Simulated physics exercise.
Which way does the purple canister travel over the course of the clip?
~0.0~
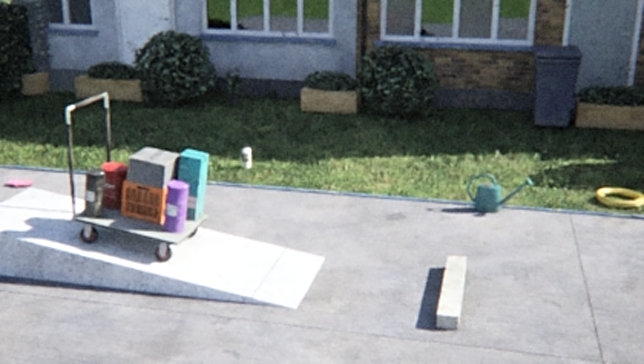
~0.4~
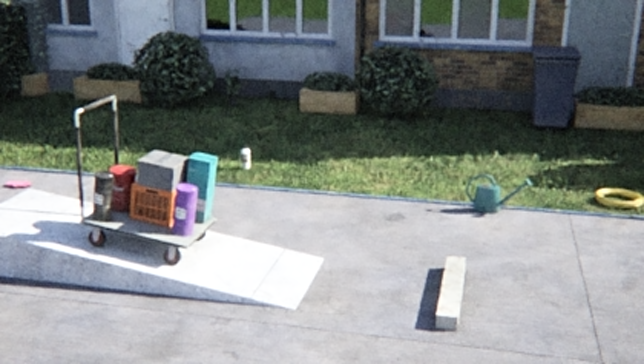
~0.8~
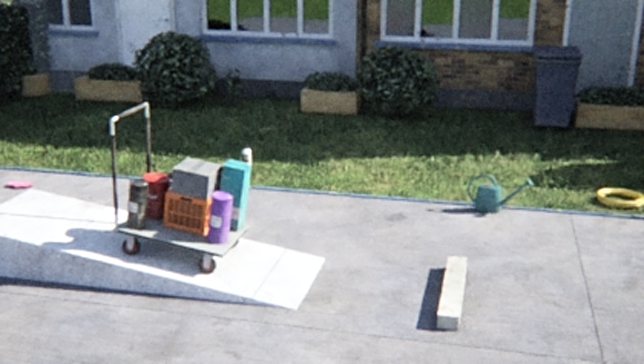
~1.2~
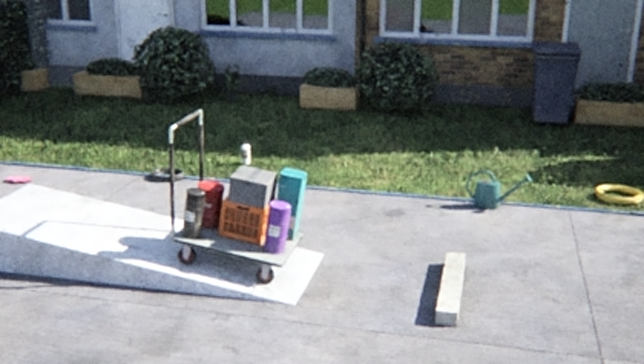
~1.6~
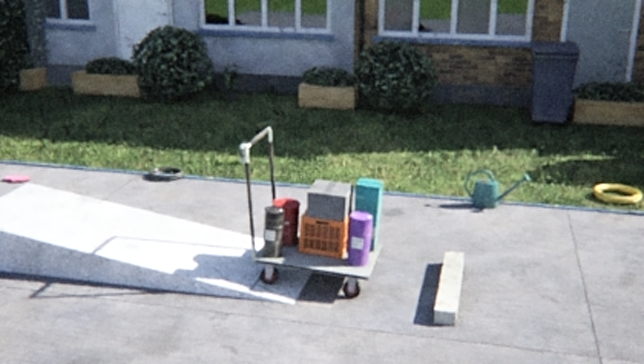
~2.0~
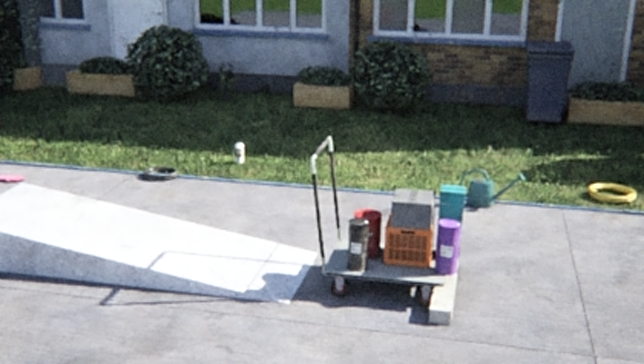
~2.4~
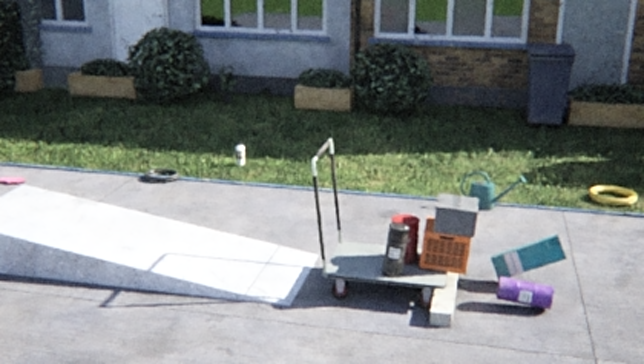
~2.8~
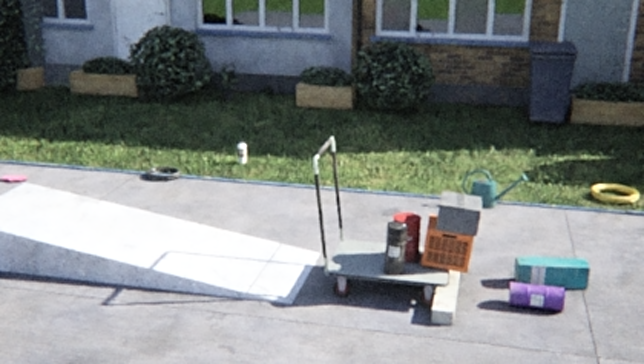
The purple canister moves to the right, first riding on the trolley and then coming off beyond the kerb.
